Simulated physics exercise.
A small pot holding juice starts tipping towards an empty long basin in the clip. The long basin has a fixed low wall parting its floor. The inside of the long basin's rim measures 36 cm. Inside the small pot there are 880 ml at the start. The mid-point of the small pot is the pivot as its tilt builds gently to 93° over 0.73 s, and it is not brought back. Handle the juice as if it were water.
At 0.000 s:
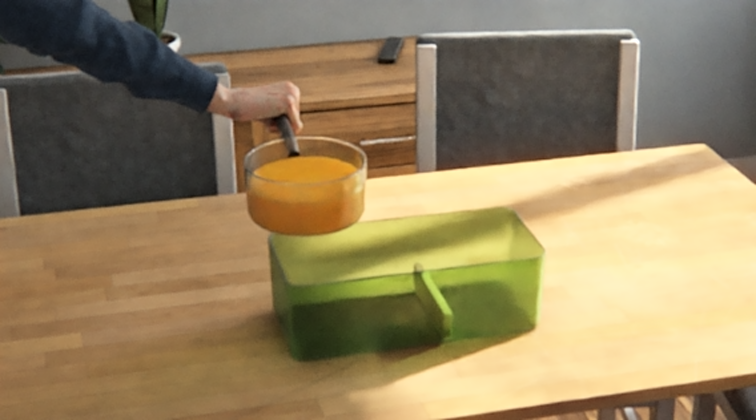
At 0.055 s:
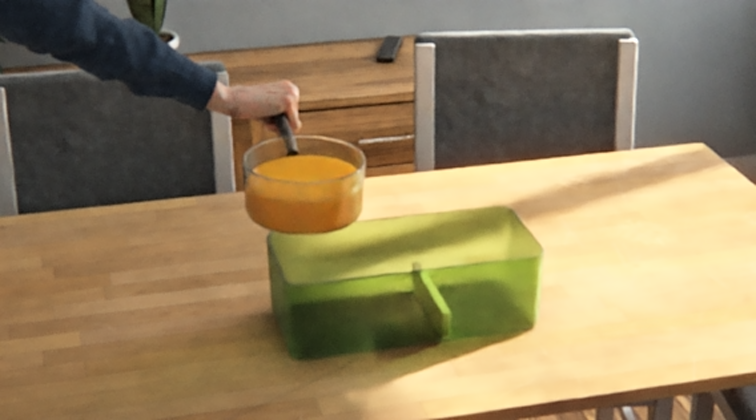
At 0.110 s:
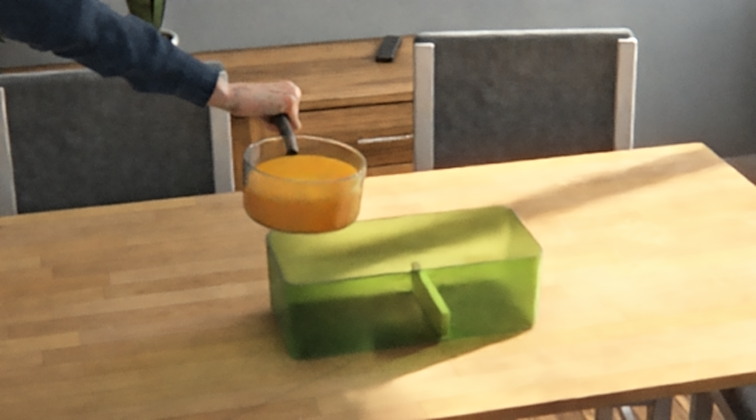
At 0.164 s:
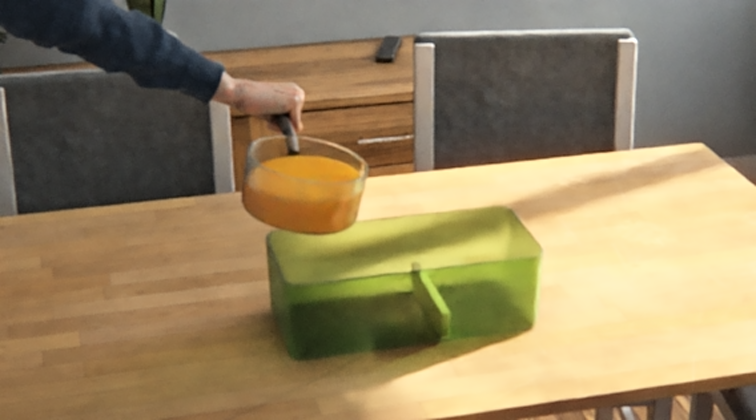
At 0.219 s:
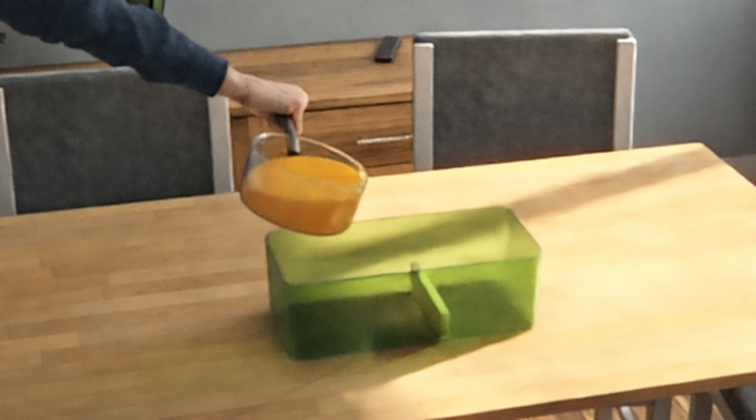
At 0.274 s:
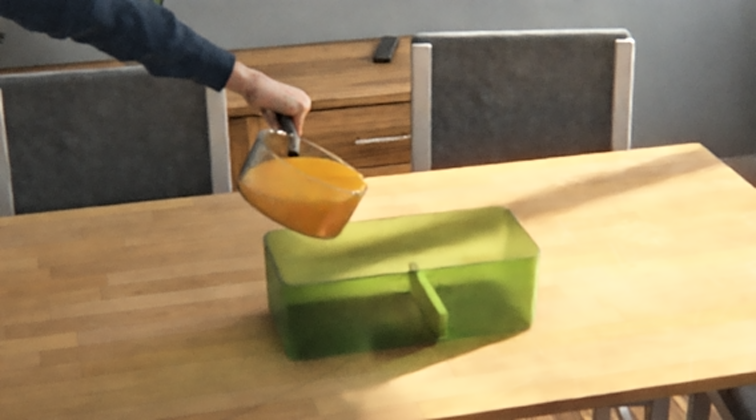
Small glass pot of orange juice tilting gradually to the right in a person's hand above an empty green basin.
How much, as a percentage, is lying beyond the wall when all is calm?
Around 8 per cent lies beyond the wall.
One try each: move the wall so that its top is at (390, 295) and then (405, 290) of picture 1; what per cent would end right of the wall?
60 then 30 %.
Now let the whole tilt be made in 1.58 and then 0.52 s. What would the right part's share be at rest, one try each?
5 in a hundred, followed by 10 in a hundred.
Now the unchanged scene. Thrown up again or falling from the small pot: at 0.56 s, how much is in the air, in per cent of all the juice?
Share: Roughly 32 per cent.
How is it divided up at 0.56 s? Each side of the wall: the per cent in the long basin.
Left roughly 28 per cent, right roughly 0.
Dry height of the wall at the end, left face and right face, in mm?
Left 16 mm, right 38 mm.
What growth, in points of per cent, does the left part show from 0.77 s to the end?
Around 14 per cent.
Then, 0.56 s in, the tilt is 81° and 41 per cent is still to pour, 28 is left of the wall and 0 right of it.
Then, 0.77 s in, the tilt is 93° and 13 per cent is still to pour, 77 is left of the wall and 3 right of it.
Then, 0.99 s in, the tilt is 93° and 4 per cent is still to pour, 86 is left of the wall and 7 right of it.
Then, 1.23 s in, the tilt is 93° and 1 per cent is still to pour, 89 is left of the wall and 8 right of it.
Finally, 90 per cent lies left of the wall, 8 right of it and 1 outside.
